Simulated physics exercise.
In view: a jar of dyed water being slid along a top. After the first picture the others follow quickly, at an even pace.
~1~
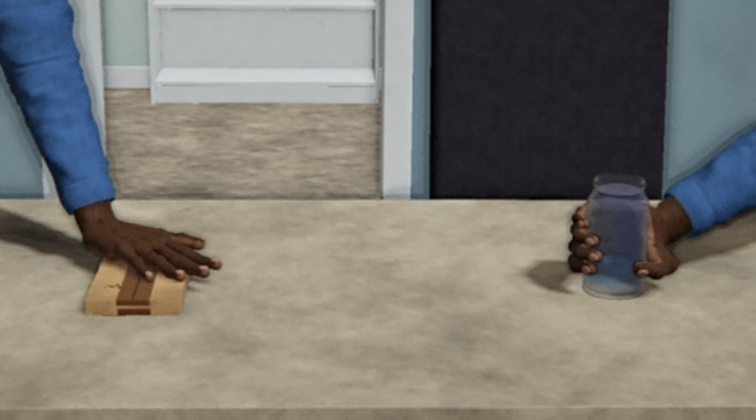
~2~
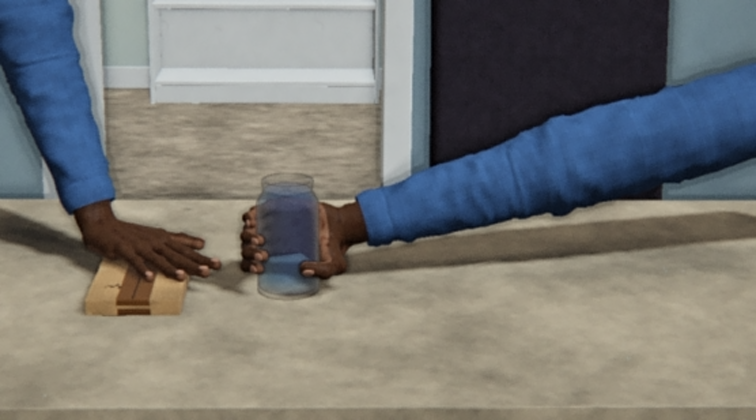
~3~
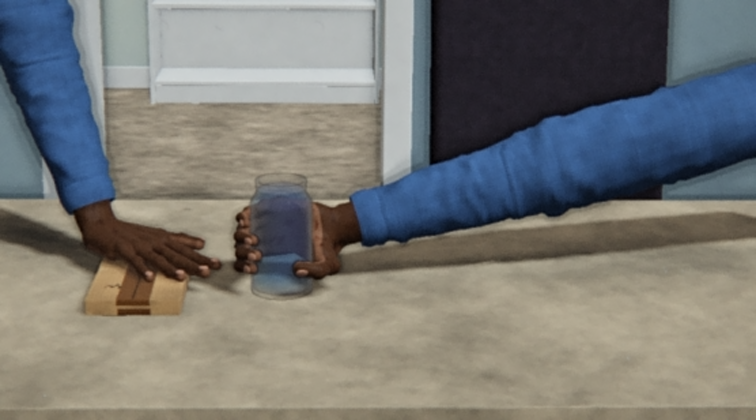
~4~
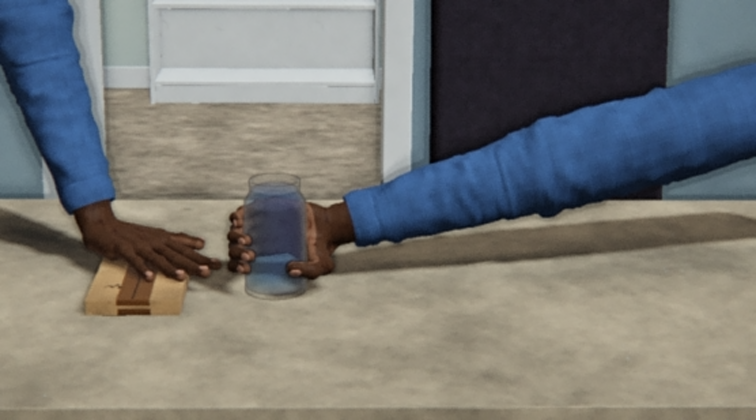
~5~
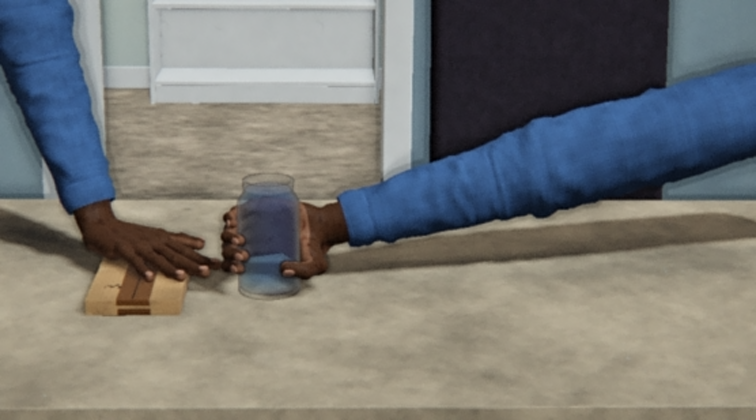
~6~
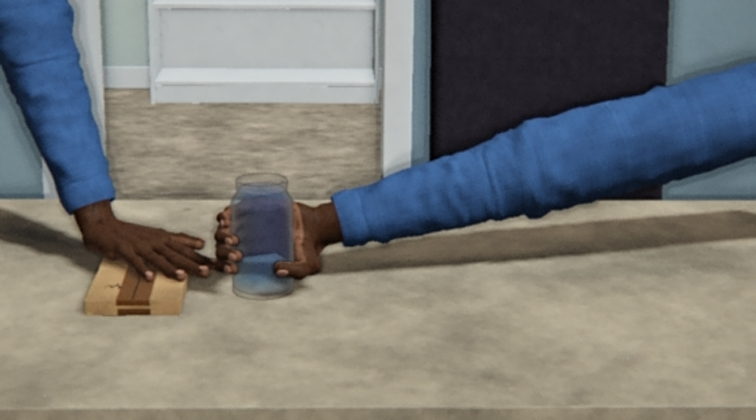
A hand slid a clear jar of bluish water leftward across a countertop, covering most of the distance first and then creeping closer to a small cardboard box under another hand, which stayed still.
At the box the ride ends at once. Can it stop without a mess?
It holds.
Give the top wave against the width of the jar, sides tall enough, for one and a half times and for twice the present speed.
In turn 15 and 20 per cent.
Shortly, the jar meets the box.
Then, the dyed water surges up the wall; the wave climbs under half way to the rim.
At the finish, the jar stands at the box; none is lost.
